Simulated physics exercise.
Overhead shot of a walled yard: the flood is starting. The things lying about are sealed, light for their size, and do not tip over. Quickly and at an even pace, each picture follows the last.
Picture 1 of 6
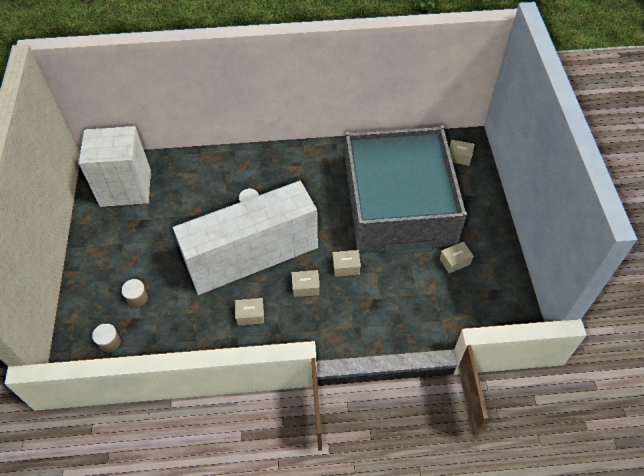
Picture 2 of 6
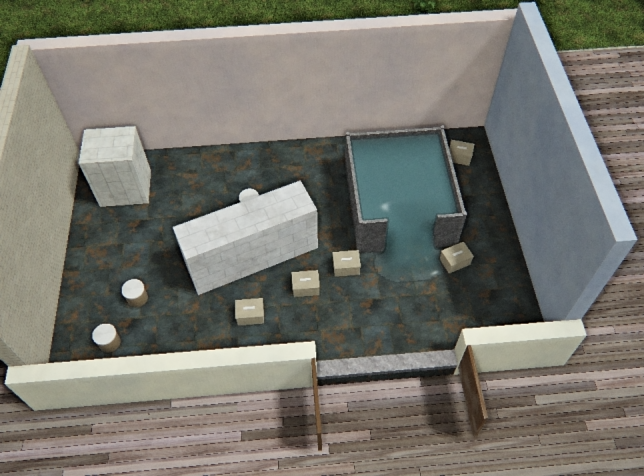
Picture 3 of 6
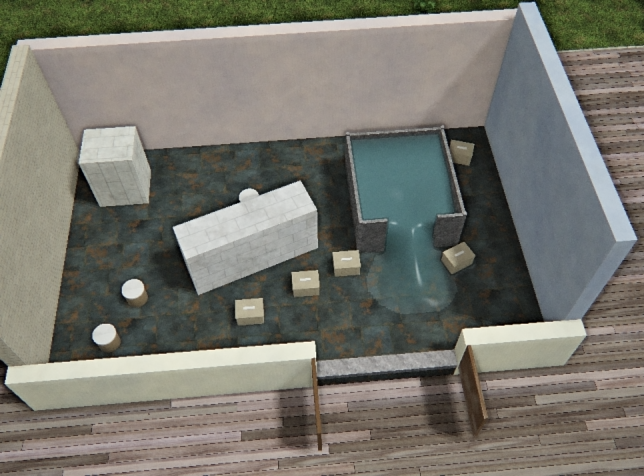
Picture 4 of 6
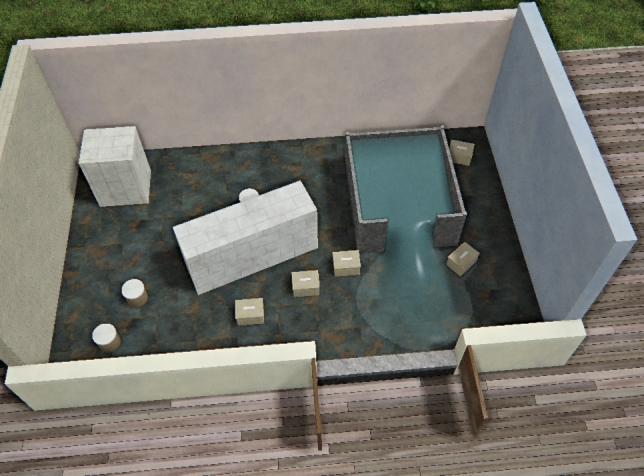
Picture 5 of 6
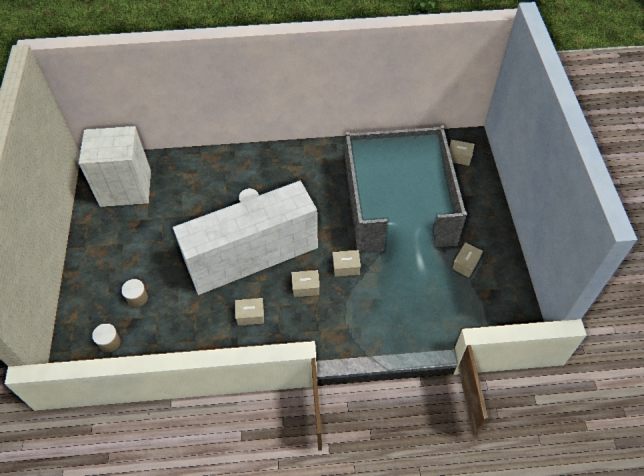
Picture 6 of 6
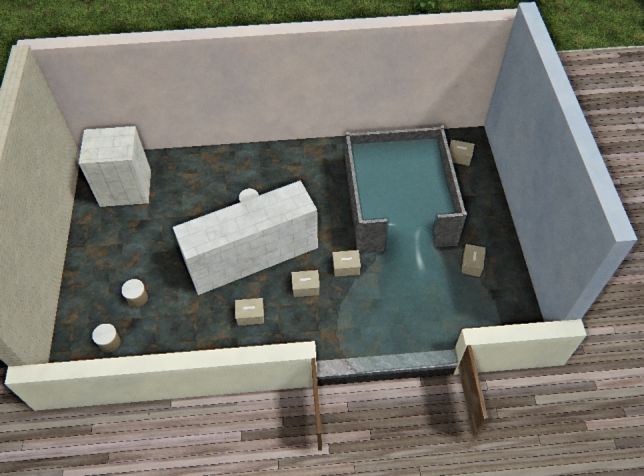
Water pours from an opening in the stone pool, spreads across the floor and nudges one box slightly.
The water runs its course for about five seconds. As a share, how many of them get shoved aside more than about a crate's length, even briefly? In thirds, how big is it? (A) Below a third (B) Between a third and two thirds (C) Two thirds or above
A, below a third.
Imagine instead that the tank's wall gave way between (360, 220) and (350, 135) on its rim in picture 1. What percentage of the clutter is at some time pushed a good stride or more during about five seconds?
I'd guess around 60 percent of them.
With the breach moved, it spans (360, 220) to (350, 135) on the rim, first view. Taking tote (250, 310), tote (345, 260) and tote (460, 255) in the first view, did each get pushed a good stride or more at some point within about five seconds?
Listed in turn, ends up that far off, ends up that far off, never travels that far.
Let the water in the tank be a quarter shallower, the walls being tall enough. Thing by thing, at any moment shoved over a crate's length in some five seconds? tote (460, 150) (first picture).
Outcome: Travelled that far.
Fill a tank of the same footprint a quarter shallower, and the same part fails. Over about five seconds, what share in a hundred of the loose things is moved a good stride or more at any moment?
10 per cent or so.
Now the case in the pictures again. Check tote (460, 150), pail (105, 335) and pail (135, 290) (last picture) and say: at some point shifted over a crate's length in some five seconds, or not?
Listed order gives past that mark, then below that mark, and lastly below that mark.
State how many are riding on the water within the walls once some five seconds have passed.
Well, I'd say 2.
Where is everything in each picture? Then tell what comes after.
The first picture shows a tote at (458, 254) rests on the ground; a tote at (347, 259) rests on the ground; 0 of 8 have shifted.
The second picture shows a tote at (458, 254) rests on the ground; a tote at (347, 259) rests on the ground; 0 of 8 have shifted.
The third picture shows a tote at (459, 254) rests on the ground; a tote at (347, 259) rests on the ground; 0 of 8 have shifted.
The fourth picture shows a tote at (464, 255), on the bottom, close to its start; a tote at (347, 259) rests on the ground; 1 of 8 have shifted.
The fifth picture shows a tote at (469, 256) rests on the ground, close to its start; a tote at (347, 259) rests on the ground; 1 of 8 have shifted.
The sixth picture shows a tote at (475, 256), on the bottom, close to its start; a tote at (347, 259), on the bottom; 1 of 8 have shifted.
A moment on, 0 of 8 are well off their spots; 0 afloat.
Next, 0 of 8 are well off their spots; 0 afloat.
Later, 1 of 8 are well off their spots; 2 afloat.
In the end, 1 of 8 are well off their spots, and 2 have been at some point; 2 afloat.
